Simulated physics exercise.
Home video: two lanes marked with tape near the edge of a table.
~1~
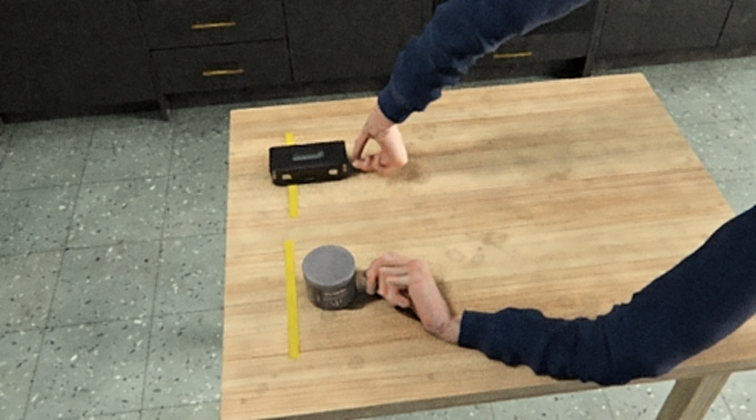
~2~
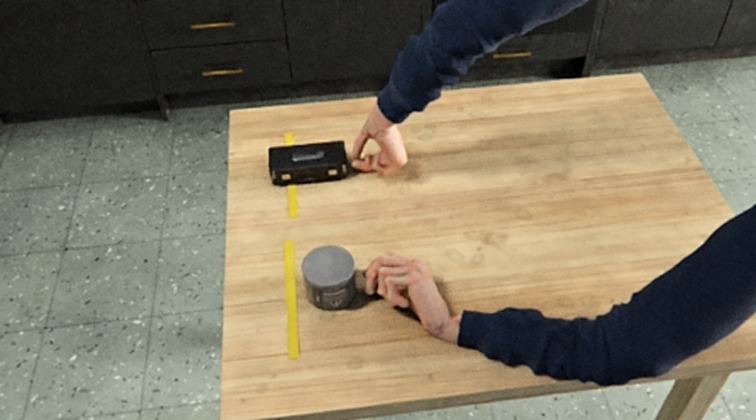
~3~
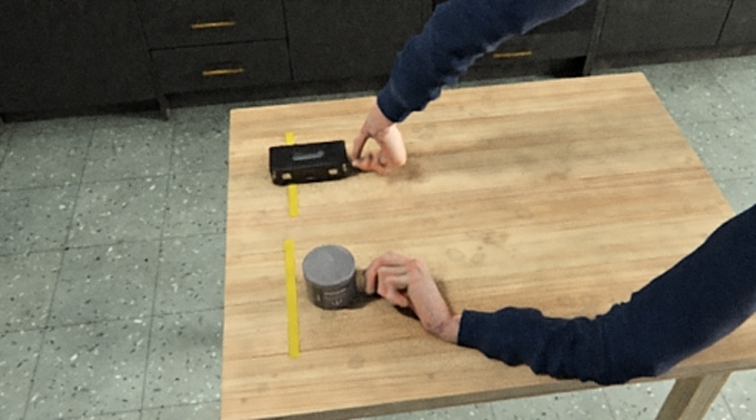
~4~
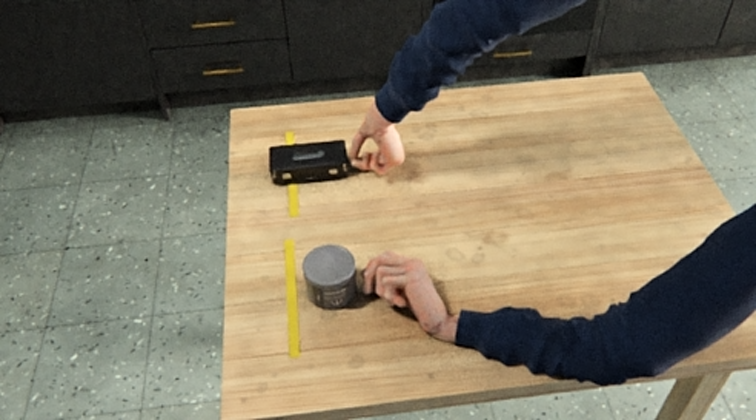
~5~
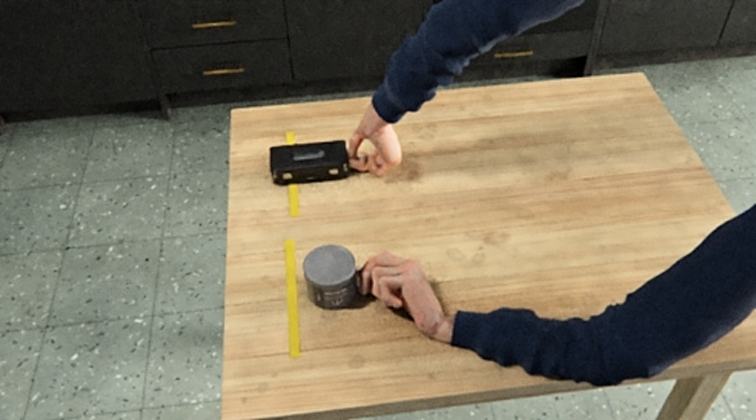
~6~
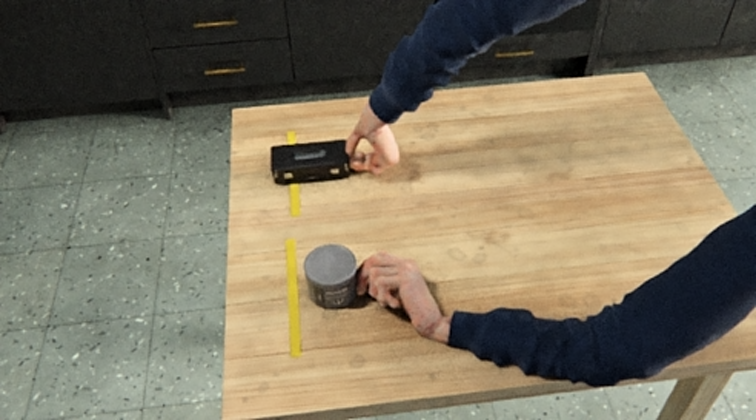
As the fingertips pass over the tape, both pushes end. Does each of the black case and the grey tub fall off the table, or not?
As I see it, I expect the black case will be left on the table; I expect the grey tub will be left on the table.
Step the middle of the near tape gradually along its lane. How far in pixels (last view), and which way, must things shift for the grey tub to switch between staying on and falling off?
Going left by 36 pixels puts it on the brink.
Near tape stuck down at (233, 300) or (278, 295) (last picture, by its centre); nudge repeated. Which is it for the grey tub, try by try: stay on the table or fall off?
Well, it does not stay on the first time and does not go over the second time.
Then, 0.56 s past the last view, black case travelled a little near (289, 164); grey tub travelled a little near (306, 280).
Then, 1.16 s past the last view, black case travelled about its own width near (264, 167); grey tub travelled about its own width near (276, 283).
Finally, the black case is still on the table, near (250, 168); the grey tub is still on the table, near (260, 285).
